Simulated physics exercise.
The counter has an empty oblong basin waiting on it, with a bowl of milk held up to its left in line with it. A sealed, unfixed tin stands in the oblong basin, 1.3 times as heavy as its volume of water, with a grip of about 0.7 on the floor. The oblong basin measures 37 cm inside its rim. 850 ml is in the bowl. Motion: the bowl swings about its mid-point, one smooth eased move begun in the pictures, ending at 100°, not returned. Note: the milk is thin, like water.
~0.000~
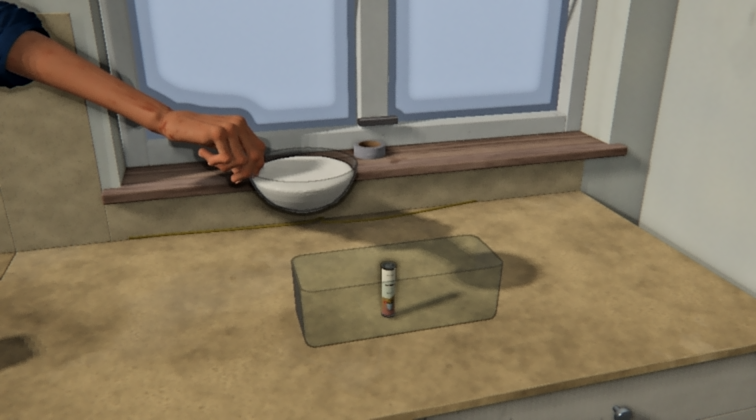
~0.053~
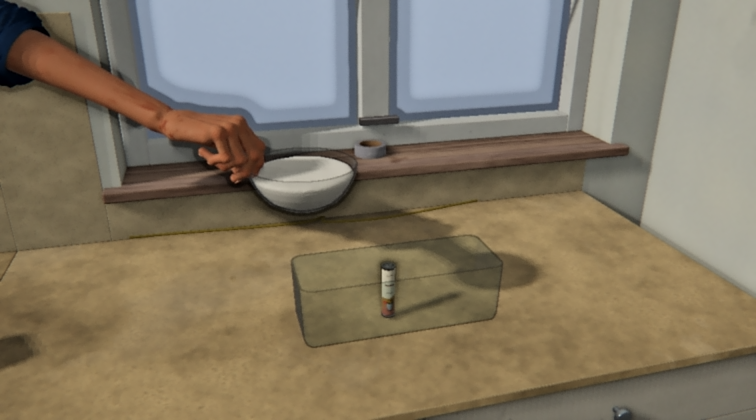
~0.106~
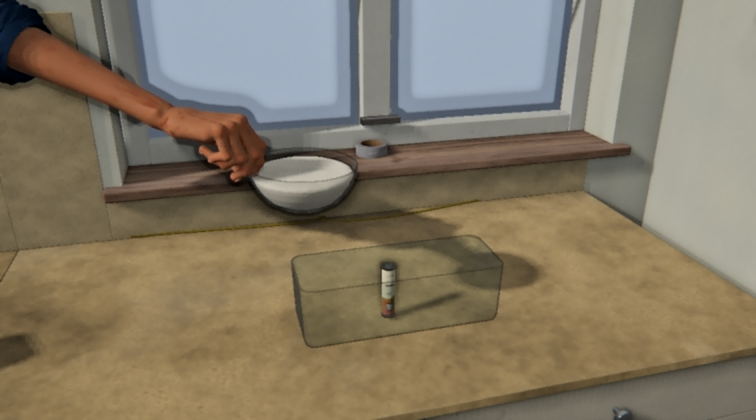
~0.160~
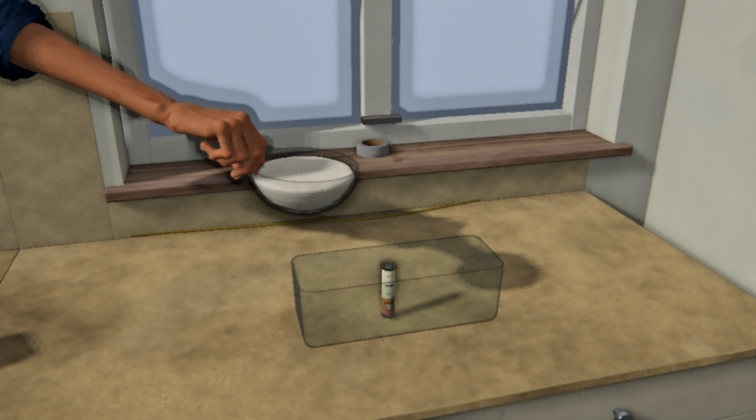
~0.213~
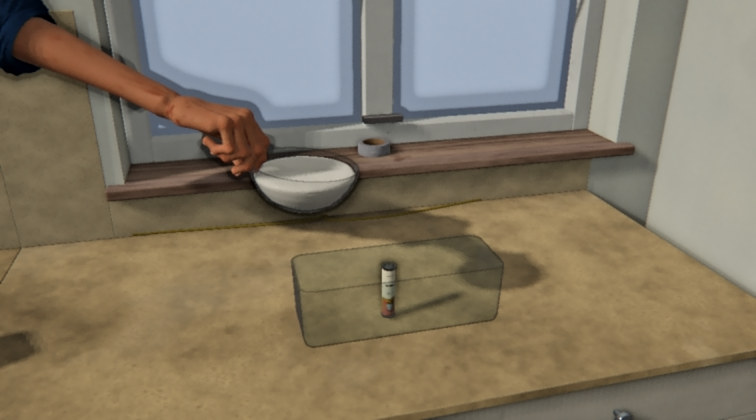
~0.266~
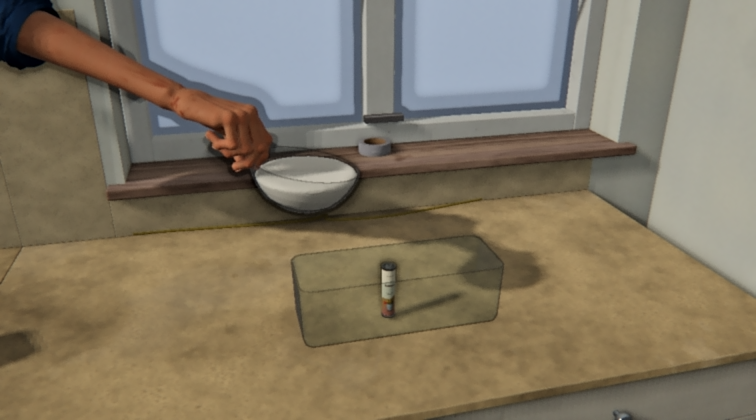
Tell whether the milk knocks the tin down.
The milk does not knock it down.
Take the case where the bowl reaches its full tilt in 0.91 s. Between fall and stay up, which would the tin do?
The tin stays on its base.
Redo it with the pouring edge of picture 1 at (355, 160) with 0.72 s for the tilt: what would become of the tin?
Then the tin comes down.
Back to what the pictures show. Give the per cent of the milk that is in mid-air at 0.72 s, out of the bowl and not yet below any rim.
I'd say close to 38 per cent.
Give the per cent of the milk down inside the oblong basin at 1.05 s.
Near 92 in a hundred.
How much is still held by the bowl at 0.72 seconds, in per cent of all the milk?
I'd put it near 40 percent.
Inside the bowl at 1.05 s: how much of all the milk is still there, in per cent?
1 %.
Then, 0.72 s in, the tilt is 60° and 40 per cent is still to pour; the tin stands where it began.
Then, 1.05 s in, the tilt is 93° and 1 per cent is still to pour; the tin stands where it began.
Then, 1.39 s in, the tilt is 100° and 0 per cent is still to pour; the tin stands where it began.
Then, 1.77 s in, the tilt is 100° and 0 per cent is still to pour; the tin stands where it began.
Finally, the tin stands where it began.
